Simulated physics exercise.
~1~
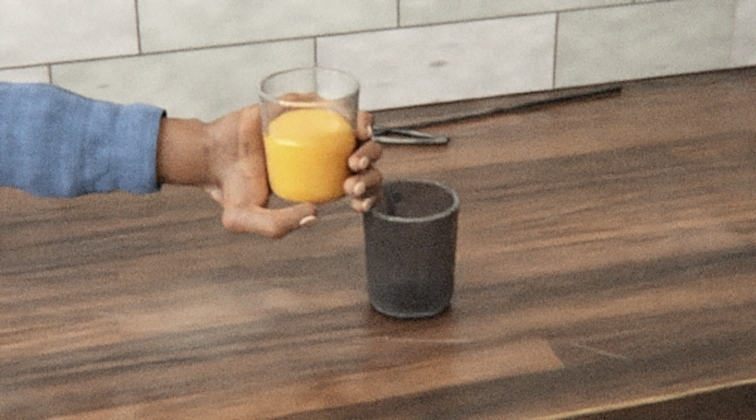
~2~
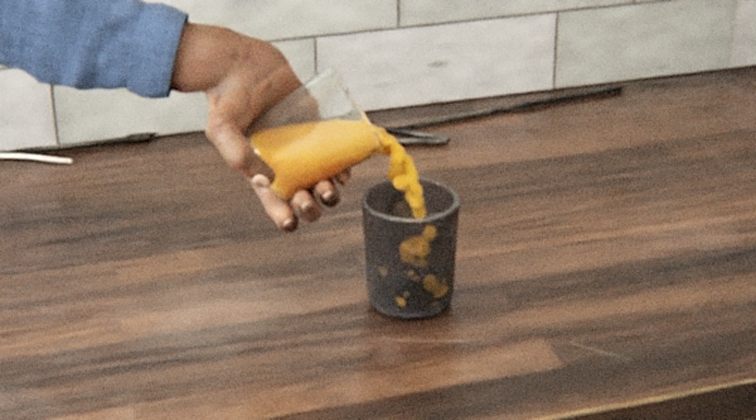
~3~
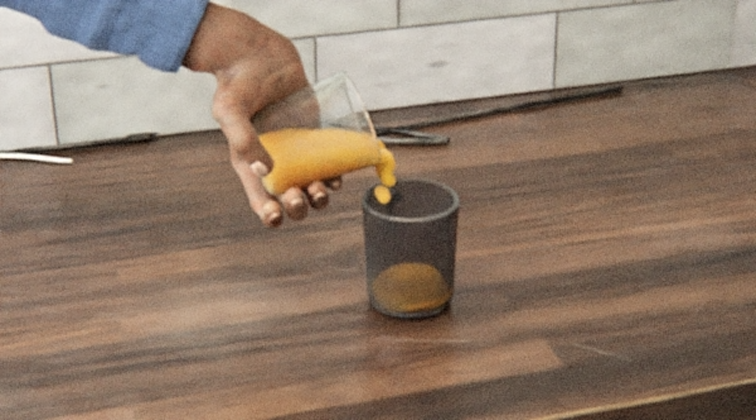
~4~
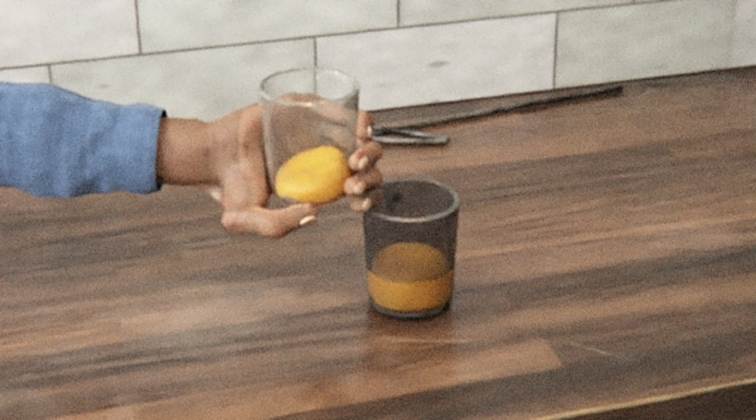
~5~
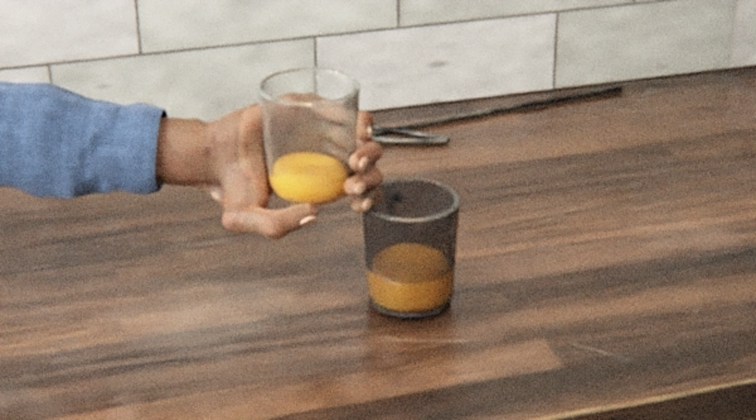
A hand in a blue sleeve holds a clear tumbler of orange juice above a brown wooden counter, seen from slightly above, with pale tiles behind and an empty, dark see-through cup standing to the right. The hand tips the tumbler rightward, and juice streams over its rim into the cup. The tumbler stays tilted as the flow thins and juice gathers at the bottom of the cup. Then the hand turns it upright again, the remaining juice sloshing and settling level. At the end, a little juice remains in the raised tumbler, and the cup is partly filled.
